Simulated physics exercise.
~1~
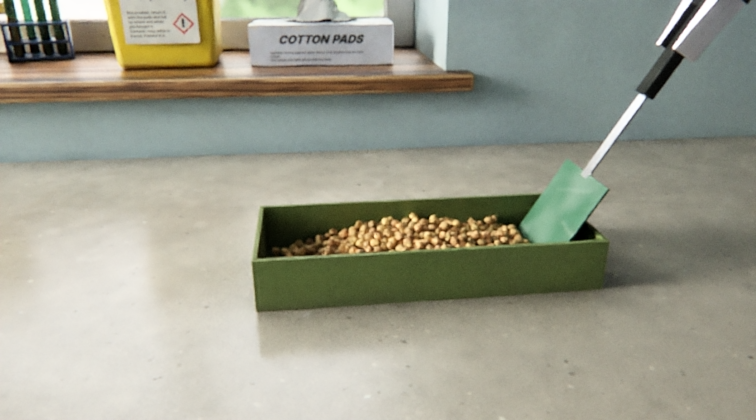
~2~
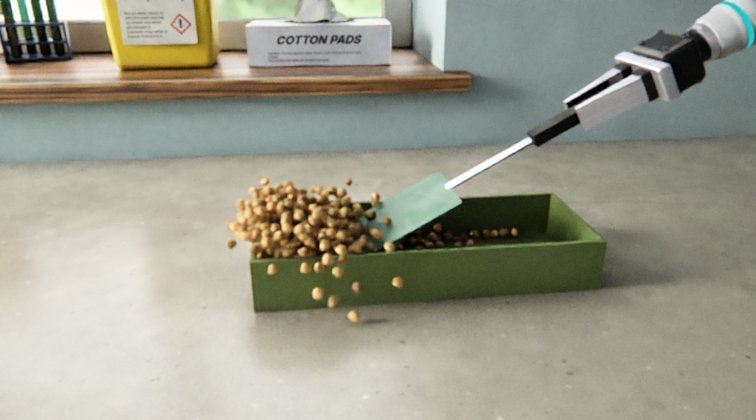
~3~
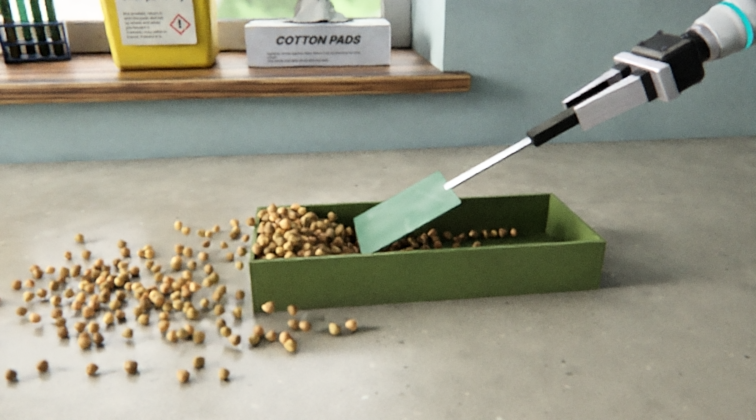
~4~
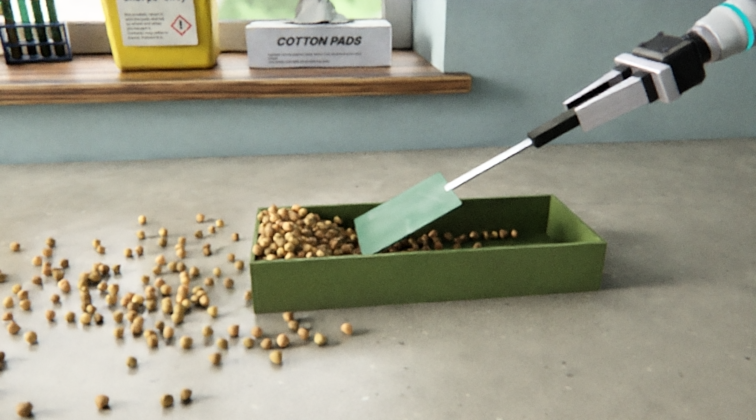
Green turner held by a robot sweeping dried chickpeas leftward along a green trough, piling them up and spilling some onto the grey surface.
